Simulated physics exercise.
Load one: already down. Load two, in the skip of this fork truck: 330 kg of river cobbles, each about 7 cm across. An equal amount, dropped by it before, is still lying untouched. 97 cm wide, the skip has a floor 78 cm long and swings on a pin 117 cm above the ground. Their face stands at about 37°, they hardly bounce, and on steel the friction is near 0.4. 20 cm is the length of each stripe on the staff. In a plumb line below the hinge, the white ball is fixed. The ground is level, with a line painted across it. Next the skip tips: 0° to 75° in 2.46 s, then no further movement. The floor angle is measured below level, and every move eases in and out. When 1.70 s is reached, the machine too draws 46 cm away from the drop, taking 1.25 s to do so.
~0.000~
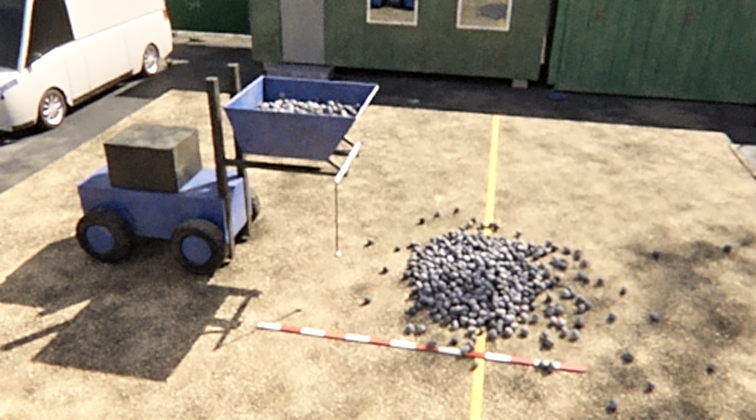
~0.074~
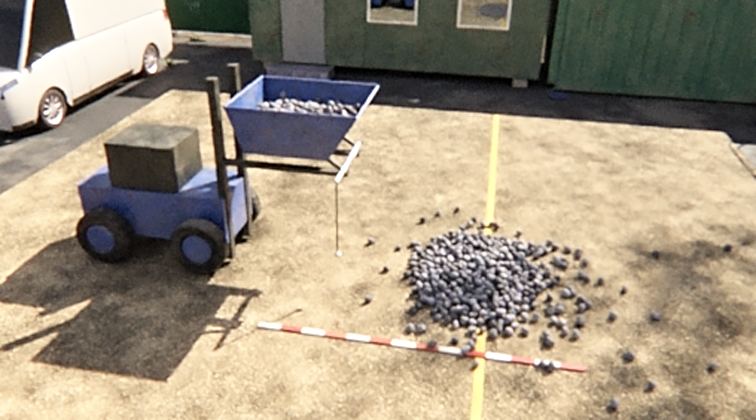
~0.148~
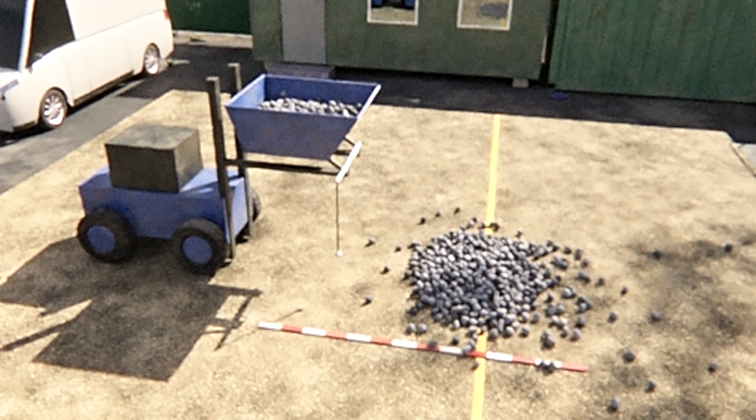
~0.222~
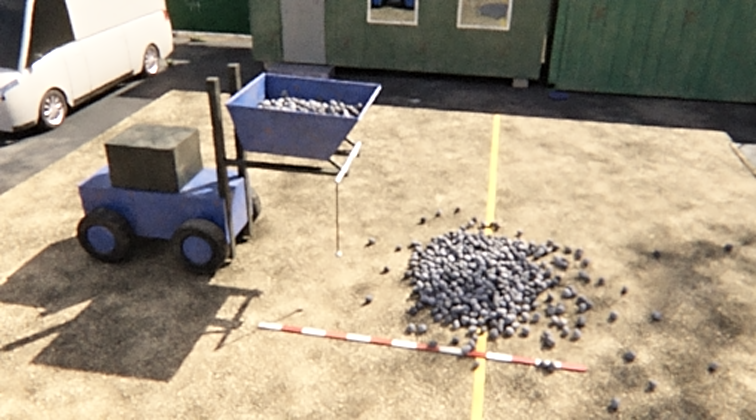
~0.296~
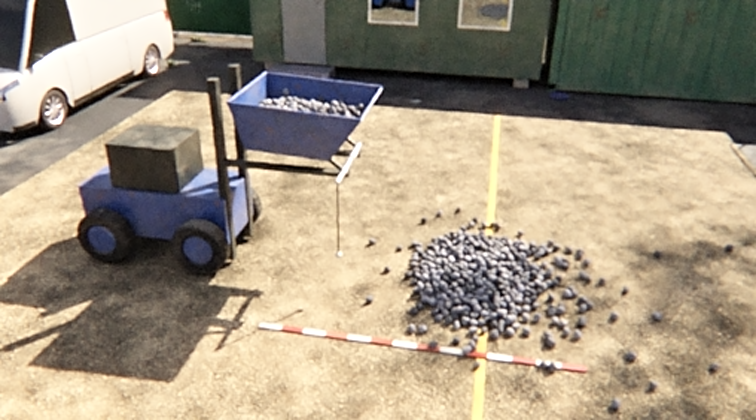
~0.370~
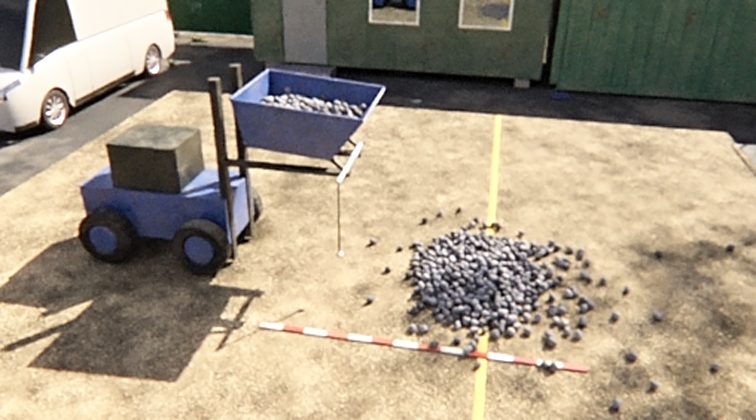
A blue forklift standing still on sandy ground, its raised skip of grey stones tilting very slightly beside a scattered stone pile.
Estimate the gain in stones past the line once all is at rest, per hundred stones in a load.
2 per hundred.
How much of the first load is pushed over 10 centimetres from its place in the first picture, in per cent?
I'd say roughly 5 per cent of them.
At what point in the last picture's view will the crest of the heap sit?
Pretty much at (437, 253), give or take.
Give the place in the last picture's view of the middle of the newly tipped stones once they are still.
Roughly at (414, 263) in the last picture.
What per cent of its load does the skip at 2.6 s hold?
Close to 40 per cent of the load.
After 1.8 s the floor is at 63°; in per cent of one load, 100 in the skip, 59 short of the line, 41 past the line; the foremost stones are at (685, 317).
After 2.6 s the floor is at 75°; in per cent of one load, 42 in the skip, 116 short of the line, 42 past the line; the foremost stones are at (685, 317).
After 3.4 s the floor is at 75°; in per cent of one load, 13 in the skip, 144 short of the line, 43 past the line; the foremost stones are at (685, 317).
After 5.8 s the floor is at 75°; in per cent of one load, 0 in the skip, 157 short of the line, 43 past the line; the foremost stones are at (685, 317). Net gain past the line, 2.
